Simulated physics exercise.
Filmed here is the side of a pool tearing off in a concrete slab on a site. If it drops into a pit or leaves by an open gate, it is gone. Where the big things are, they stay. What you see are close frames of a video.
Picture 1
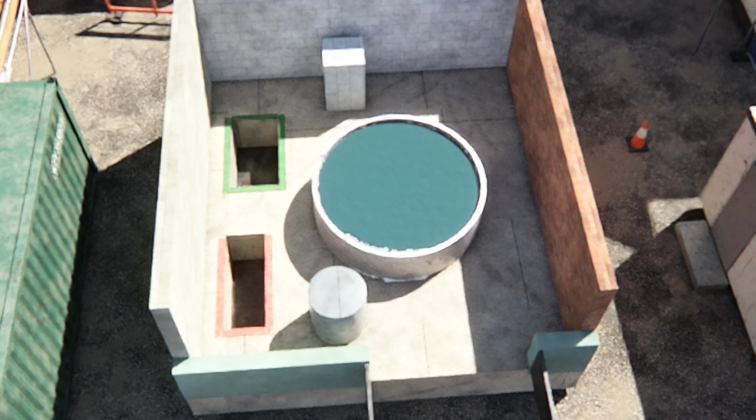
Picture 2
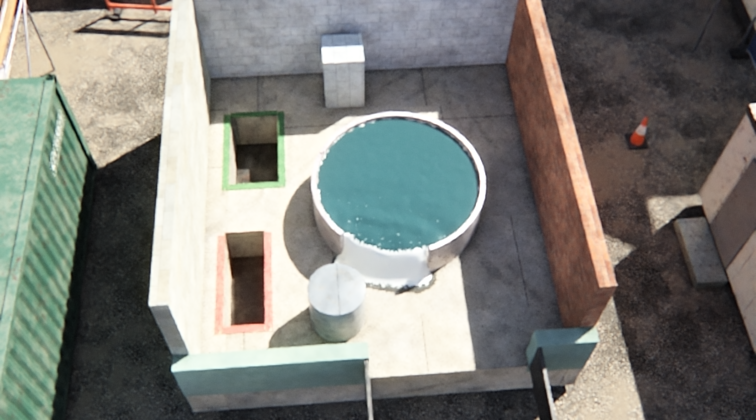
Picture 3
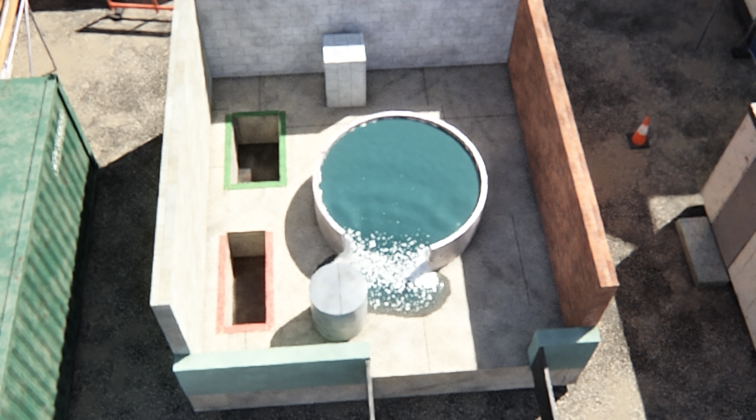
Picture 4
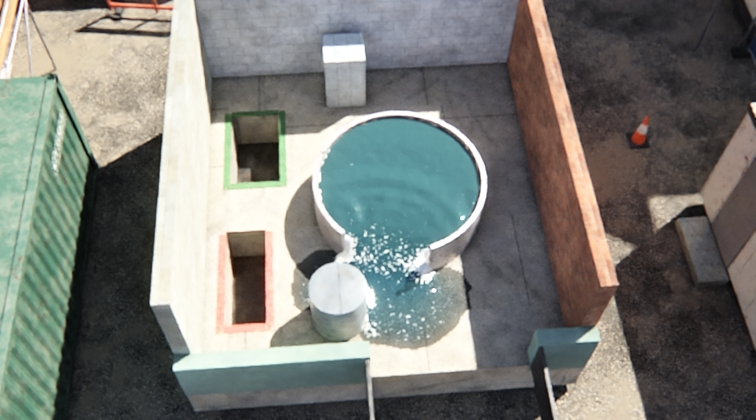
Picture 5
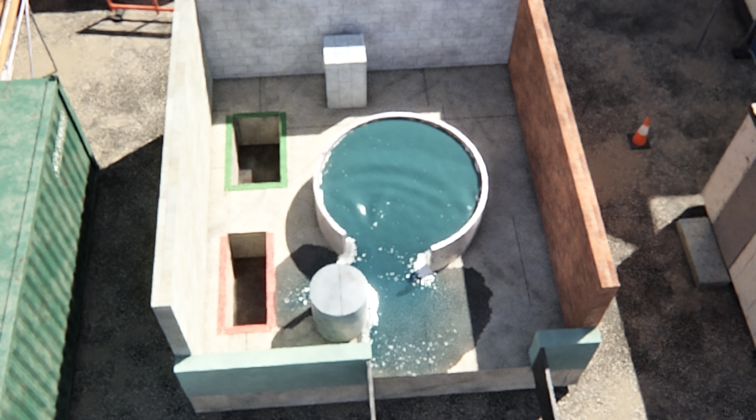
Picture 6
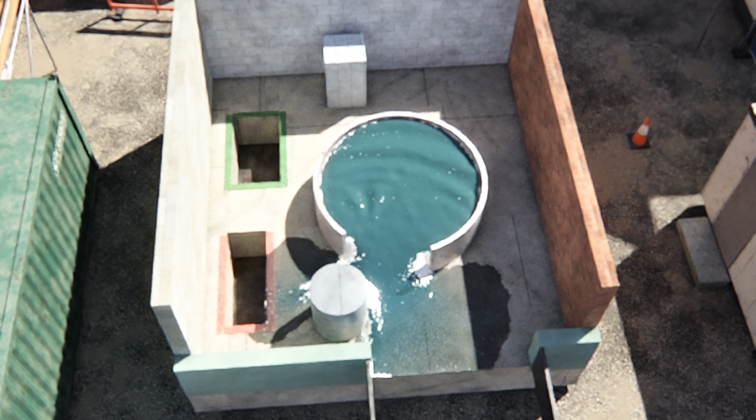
Round pool on a walled concrete slab tearing open at its front side, water pouring out and spreading around a grey cylinder.
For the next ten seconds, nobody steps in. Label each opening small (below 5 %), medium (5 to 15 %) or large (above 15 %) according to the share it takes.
Gate: Large; red pit: Large; green pit: Small.
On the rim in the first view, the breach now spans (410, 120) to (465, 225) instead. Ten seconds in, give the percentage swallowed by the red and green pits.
Shares: Red at 6 percent, green at 20 percent.
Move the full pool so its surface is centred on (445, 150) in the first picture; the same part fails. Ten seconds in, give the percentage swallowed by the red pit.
I'd put the red pit at 14 per cent of the whole.
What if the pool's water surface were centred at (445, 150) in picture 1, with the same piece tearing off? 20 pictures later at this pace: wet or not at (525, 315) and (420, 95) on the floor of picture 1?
The first spot ends up waterlogged, while the second ends up bone-dry.
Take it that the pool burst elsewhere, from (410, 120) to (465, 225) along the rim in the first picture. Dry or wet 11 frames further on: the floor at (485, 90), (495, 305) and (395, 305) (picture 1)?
Point 1: Inundated; point 2: Inundated; point 3: Unwetted.
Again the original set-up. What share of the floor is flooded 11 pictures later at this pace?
It works out to about 30 in a hundred.
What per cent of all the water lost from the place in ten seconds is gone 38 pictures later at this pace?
Result, approximate: 80 per cent.
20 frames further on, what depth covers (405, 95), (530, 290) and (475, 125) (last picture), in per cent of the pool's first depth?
Approx. values, in order: 0 %, 2 %, 0 %.
A moment on, water covers 25 % of the floor; the gate 8 %, the red pit 2 %, the green pit 0 %.
Next, water covers 30 % of the floor; the gate 19 %, the red pit 6 %, the green pit 0 %.
Then, water covers 35 % of the floor; the gate 31 %, the red pit 11 %, the green pit 0 %.
Later, water covers 35 % of the floor; the gate 45 %, the red pit 17 %, the green pit 1 %.
In the end, water covers 30 % of the floor; the gate 55 %, the red pit 22 %, the green pit 1 %.
